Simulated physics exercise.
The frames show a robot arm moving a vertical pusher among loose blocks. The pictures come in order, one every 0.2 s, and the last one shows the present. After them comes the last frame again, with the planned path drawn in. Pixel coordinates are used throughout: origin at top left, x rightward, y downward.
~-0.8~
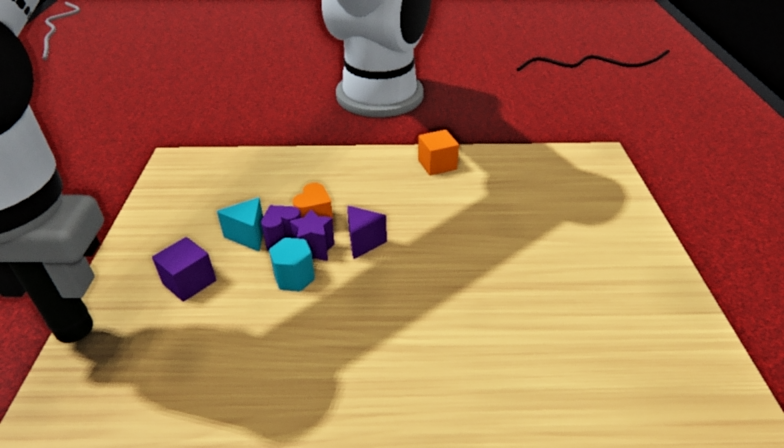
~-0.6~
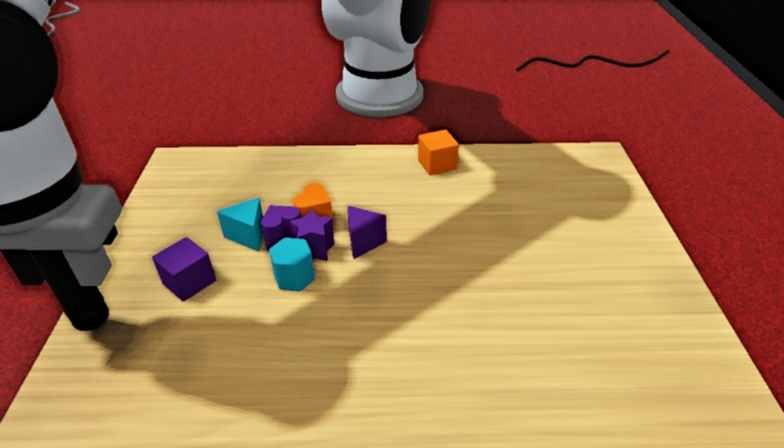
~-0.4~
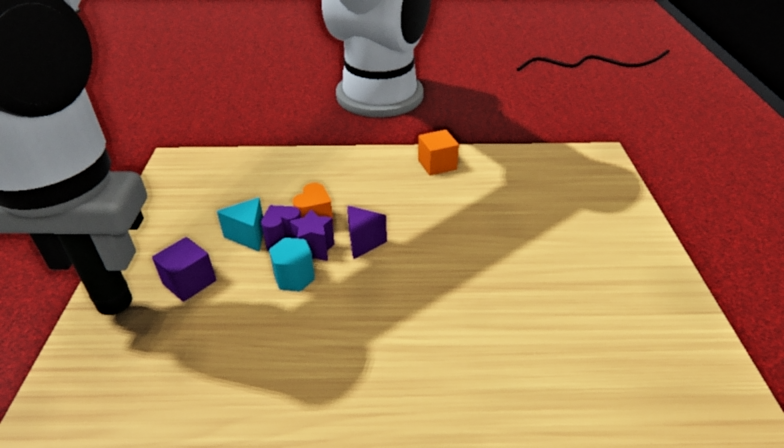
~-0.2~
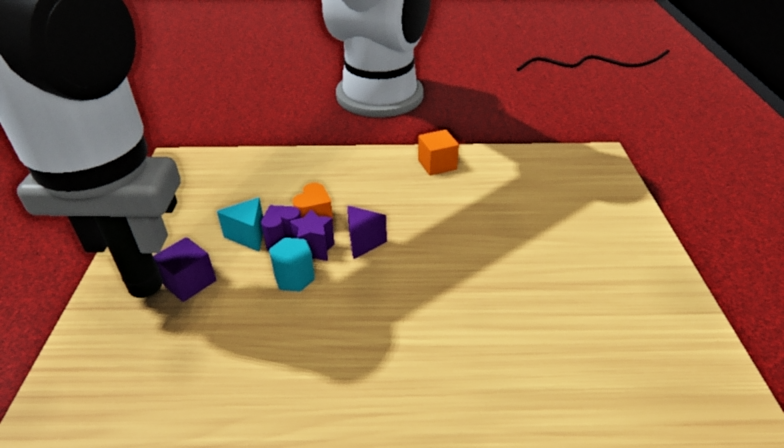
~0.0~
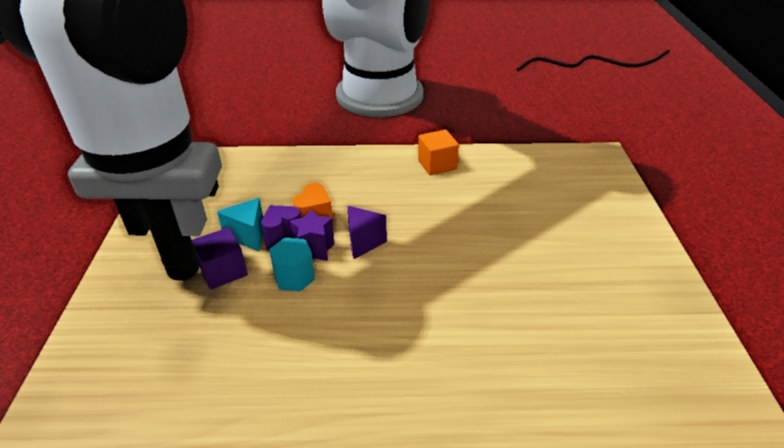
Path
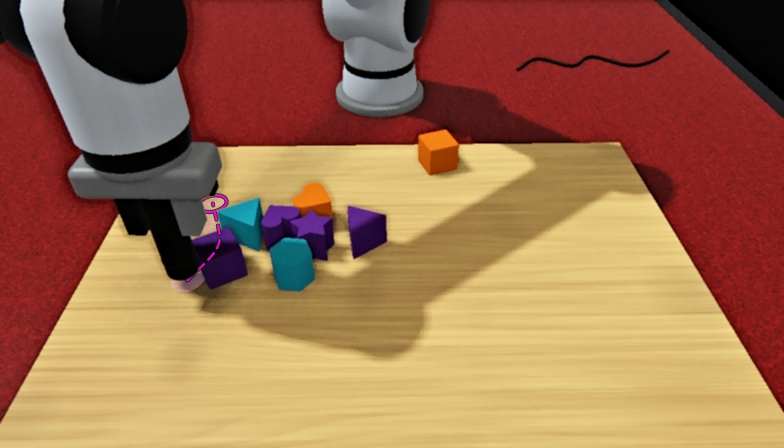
A robot arm with a black vertical pusher moves in from the left over a pale wooden board on a red surface, seen from a fixed raised view. Purple, turquoise and orange blocks cluster left of centre, with an orange cube near the far edge and another robot base behind. The pusher slides rightward and slightly away, meets the purple cube and pushes it toward the cluster.
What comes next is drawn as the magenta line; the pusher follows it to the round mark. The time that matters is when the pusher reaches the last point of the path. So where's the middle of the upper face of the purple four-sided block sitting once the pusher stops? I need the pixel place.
Its top centre is at about (236, 235).
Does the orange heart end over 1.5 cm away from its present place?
Answer: No.
Path on the board, from (187, 280) via (214, 253) and (218, 226), ending at (213, 203).
One third of the way, pusher (212, 242); purple four-sided block (237, 235), turned 50° clockwise.
Two thirds of the way, pusher (215, 216); purple four-sided block (236, 235), turned 50° clockwise; turquoise triangular piece (246, 204), turned 30° clockwise.
At the end, pusher (210, 194); purple four-sided block (236, 235), turned 50° clockwise; turquoise triangular piece (246, 204), turned 30° clockwise; purple heart in place; orange heart in place.
